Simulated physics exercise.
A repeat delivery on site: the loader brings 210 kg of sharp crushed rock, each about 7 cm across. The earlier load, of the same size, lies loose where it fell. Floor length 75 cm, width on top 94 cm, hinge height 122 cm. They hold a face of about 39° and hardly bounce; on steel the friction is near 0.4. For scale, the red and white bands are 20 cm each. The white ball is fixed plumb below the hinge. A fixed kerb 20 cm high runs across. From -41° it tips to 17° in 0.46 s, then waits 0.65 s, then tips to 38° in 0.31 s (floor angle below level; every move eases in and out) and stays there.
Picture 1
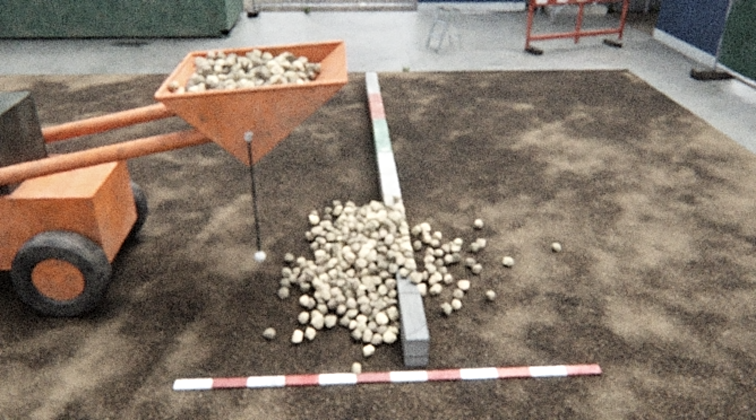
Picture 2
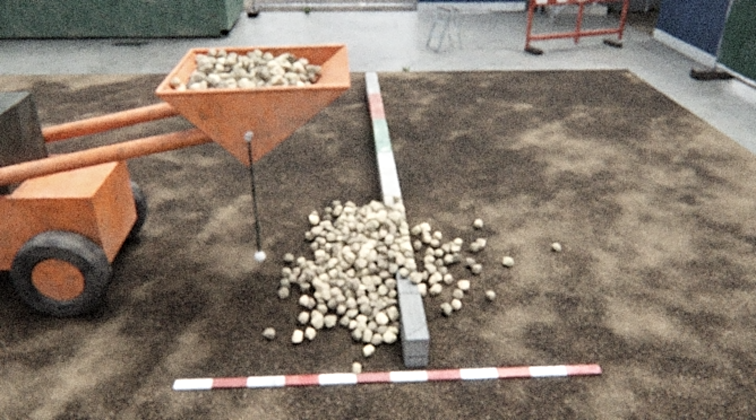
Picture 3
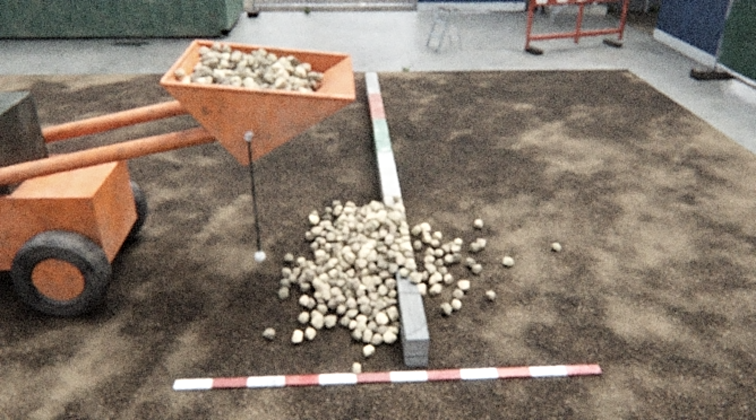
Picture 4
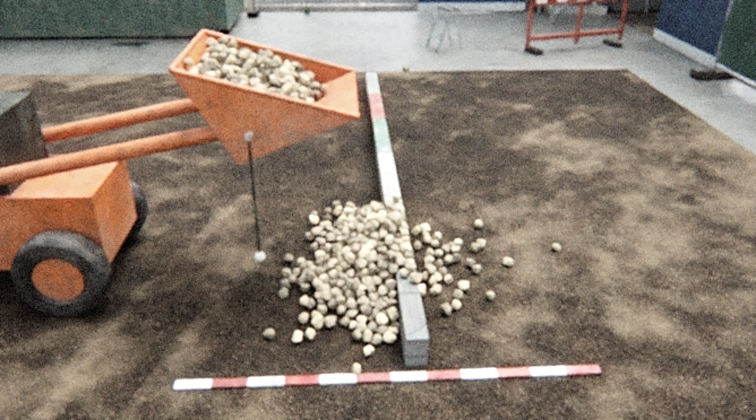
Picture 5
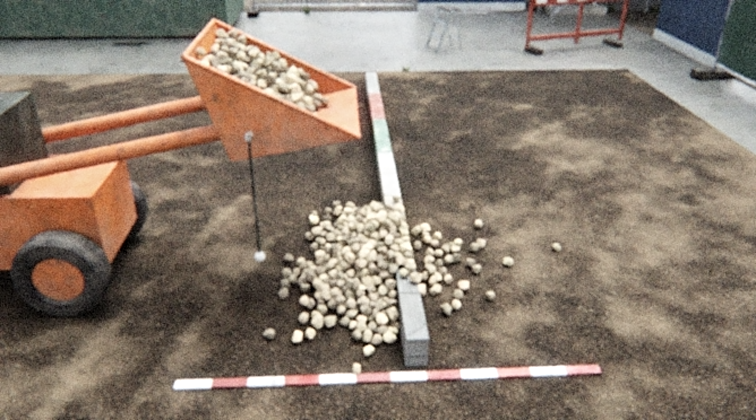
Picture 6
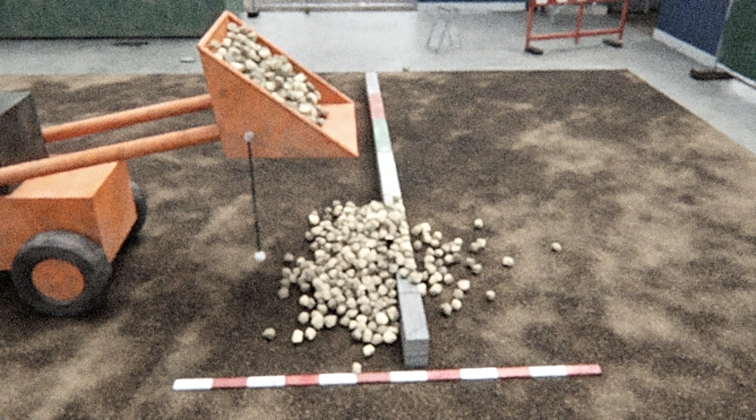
An orange loader's bucket full of pale stones tilts down toward the right above a loose stone pile.
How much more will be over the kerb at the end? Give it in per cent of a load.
Close to 25 parts in a hundred.
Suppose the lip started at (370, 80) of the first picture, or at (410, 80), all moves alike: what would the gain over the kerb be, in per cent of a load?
Near 50 per cent from the first place, 95 from the second.
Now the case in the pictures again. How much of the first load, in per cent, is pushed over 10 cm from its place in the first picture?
About 0 per cent.
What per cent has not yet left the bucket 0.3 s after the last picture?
It holds some 100 per cent.
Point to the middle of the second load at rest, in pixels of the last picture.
Near (368, 249).
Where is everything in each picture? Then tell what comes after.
In the first frame, the bucket is at -41°, its lip at (346, 82); the top of the load is at (252, 63). The earlier load is highest near (382, 220), 31 cm above ground level, 93 % on this side of the kerb, 7 % over the kerb.
In the second frame, the bucket is at -38°, its lip at (349, 87); the top of the load is at (233, 63).
In the third frame, the bucket is at -31°, its lip at (354, 99); the top of the load is at (217, 57).
In the fourth frame, lip at (359, 117), floor tilted -21°, highest stones at (218, 49).
In the fifth frame, lip at (360, 137), floor tilted -10°, highest stones at (226, 42).
In the sixth frame, lip at (357, 156), floor tilted 1°, highest stones at (236, 36).
Then, 0.1 s after the last picture the floor is at 14°; in per cent of one load, 100 in the bucket, 93 on this side of the kerb, 7 over the kerb; the foremost stones are at (492, 255).
Then, 0.3 s after the last picture the floor is at 17°; in per cent of one load, 100 in the bucket, 93 on this side of the kerb, 7 over the kerb; the foremost stones are at (492, 255).
Then, 1.6 s after the last picture the floor is at 38°; in per cent of one load, 14 in the bucket, 161 on this side of the kerb, 25 over the kerb; the foremost stones are at (524, 258).
Then, 4.0 s after the last picture the floor is at 38°; in per cent of one load, 0 in the bucket, 168 on this side of the kerb, 32 over the kerb; the foremost stones are at (525, 257). Net gain over the kerb, 25.
